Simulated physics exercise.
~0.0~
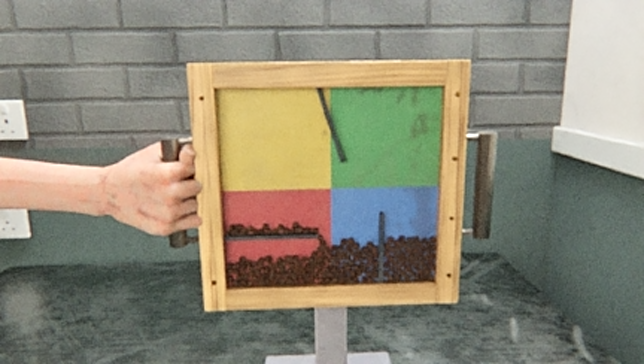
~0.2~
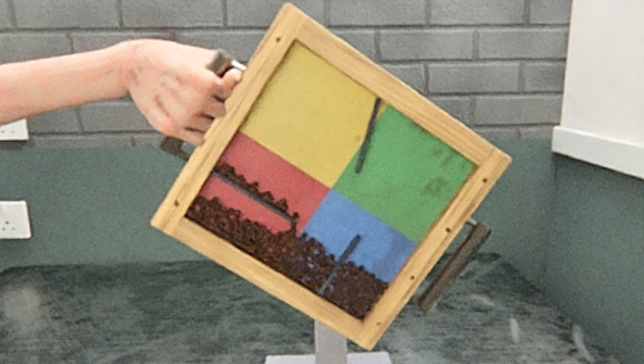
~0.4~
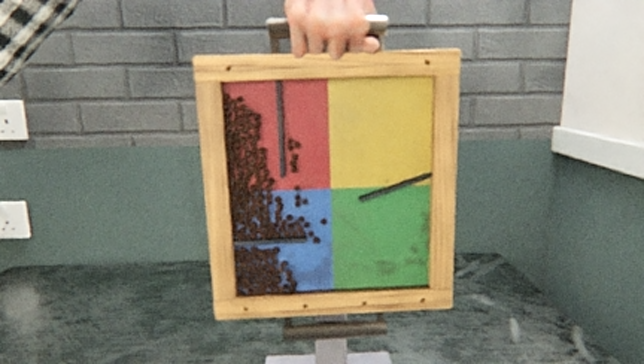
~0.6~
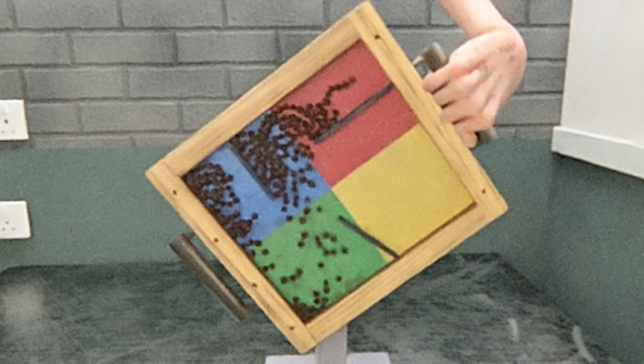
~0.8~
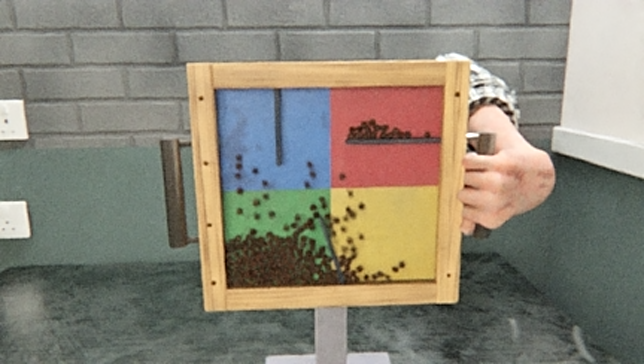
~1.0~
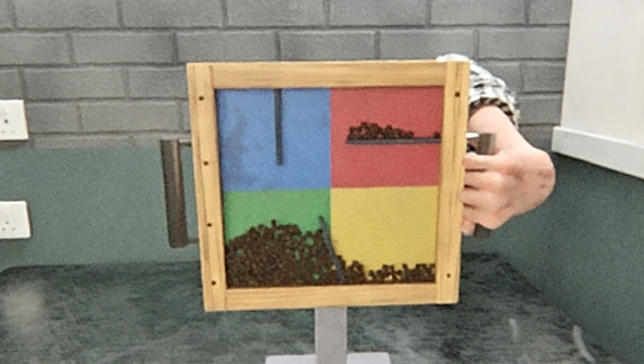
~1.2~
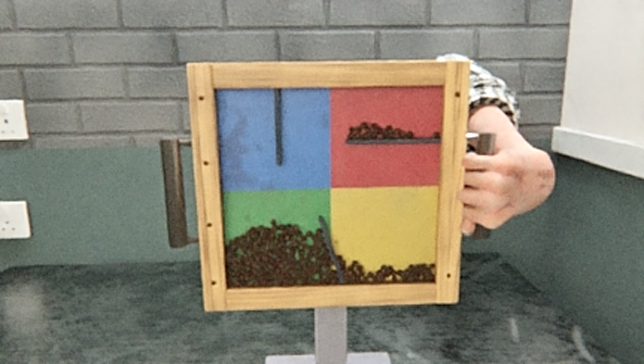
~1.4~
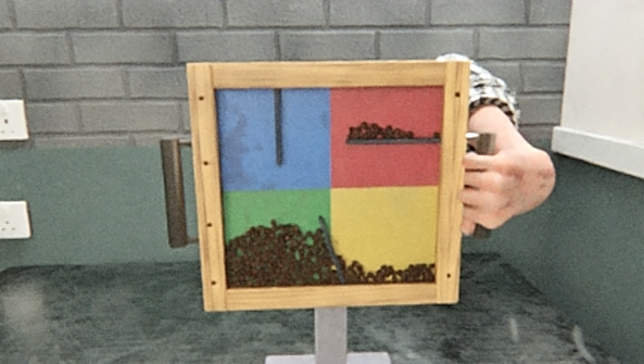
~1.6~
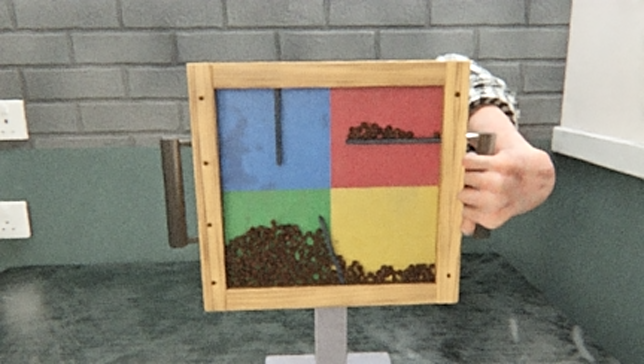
The clip shows a hand turning a square wooden case with four coloured quarters clockwise through half a turn, sending small dark brown pellets tumbling past its inner bars until most settle in green at lower left, with fewer in yellow, some on red's ledge and none in blue.
